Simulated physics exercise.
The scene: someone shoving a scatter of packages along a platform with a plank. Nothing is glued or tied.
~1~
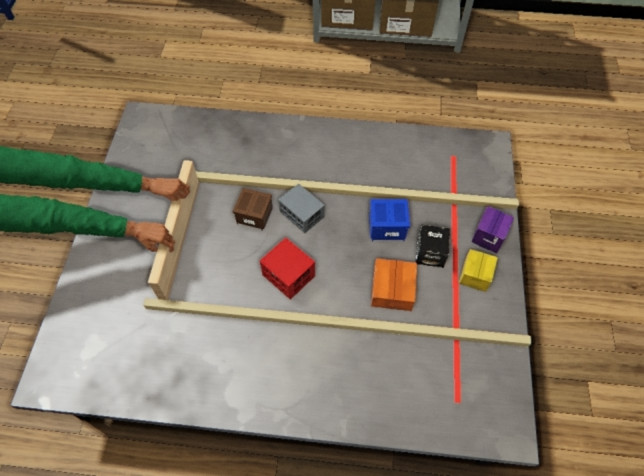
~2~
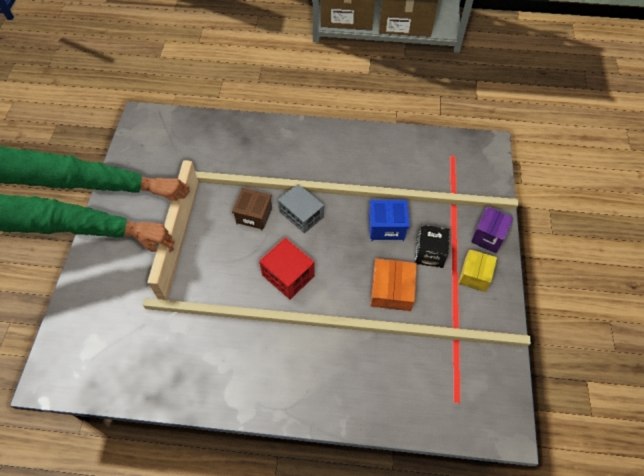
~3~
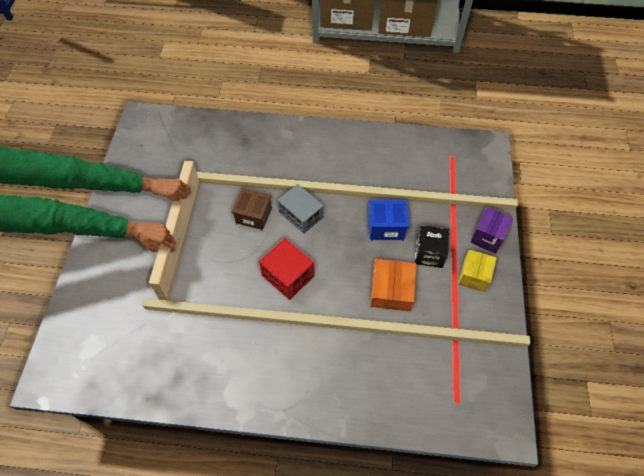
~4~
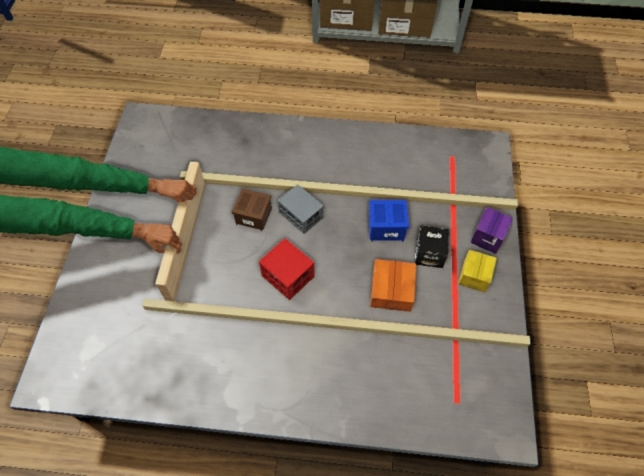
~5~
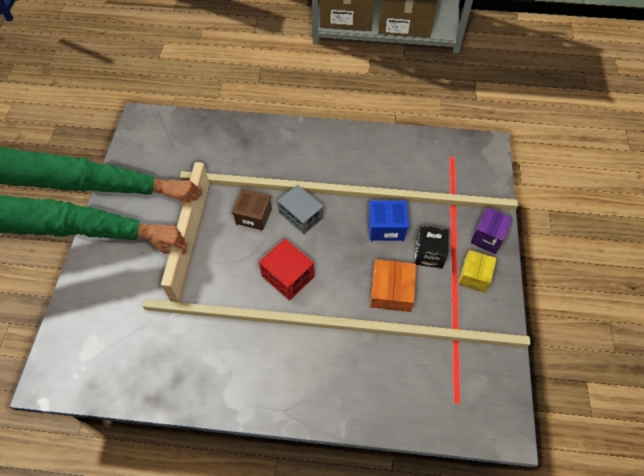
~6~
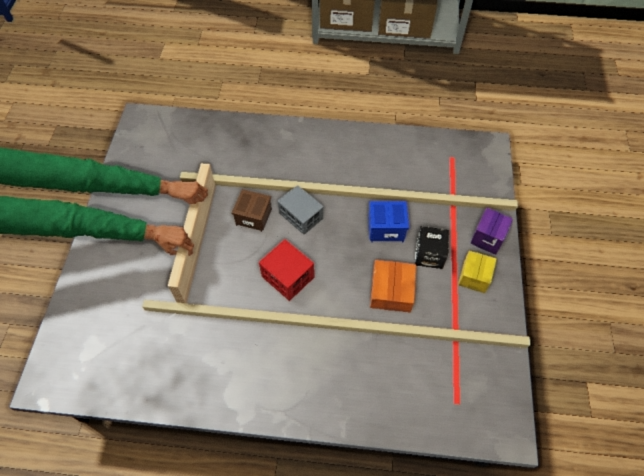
Two green-sleeved arms reach in from the left and hold a wooden plank upright across a grey tabletop on a wooden floor, seen from above. Between two pale rails lie brown, grey, red, blue, orange and black boxes, with purple and yellow ones beyond a red line at right. The hands slide the plank slightly rightward, while the boxes and view stay practically still.
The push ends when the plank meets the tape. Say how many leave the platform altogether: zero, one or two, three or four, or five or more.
Here the number that fall off is three or four.
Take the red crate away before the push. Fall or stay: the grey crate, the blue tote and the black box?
The grey crate is kept, the blue tote drops off, the black box holds on.
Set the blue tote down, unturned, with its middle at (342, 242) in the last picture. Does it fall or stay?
The blue tote stays on.
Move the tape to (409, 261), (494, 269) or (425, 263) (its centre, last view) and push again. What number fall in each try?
The counts: 1, 6 and 1.
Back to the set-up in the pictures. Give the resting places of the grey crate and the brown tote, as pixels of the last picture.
The grey crate at (502, 241), the brown tote at (471, 228).
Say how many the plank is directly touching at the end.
In contact: 2.
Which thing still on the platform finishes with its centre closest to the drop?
That is the orange parcel.
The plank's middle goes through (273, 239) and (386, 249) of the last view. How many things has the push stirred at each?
3 and 8.
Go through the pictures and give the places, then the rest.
In the first picture, purple parcel (492, 230); yellow parcel (478, 271); black box (433, 246); plank (176, 229); tape (455, 264).
In the second picture, yellow parcel (478, 271); blue tote (388, 221).
In the third picture, black box (432, 247); grey crate (301, 209).
In the fourth picture, purple parcel (491, 231); orange parcel (393, 285).
In the fifth picture, yellow parcel (477, 271); red crate (287, 270).
In the sixth picture, purple parcel (491, 231); yellow parcel (477, 272); black box (432, 248); plank (194, 232); tape (455, 265).
Soon after, none off yet; purple parcel at rest near (491, 231); yellow parcel at rest near (477, 272); black box at rest near (432, 248).
After that, none off yet; purple parcel at rest near (491, 231); yellow parcel displaced a little near (482, 276); black box displaced about its own width near (456, 256).
And then, none off yet; purple parcel displaced about its own width near (519, 232); yellow parcel displaced about its own width near (508, 301); black box displaced well along near (503, 267).
In the end, the number that fall off is three or four; gone, blue tote, black box, yellow parcel and purple parcel.
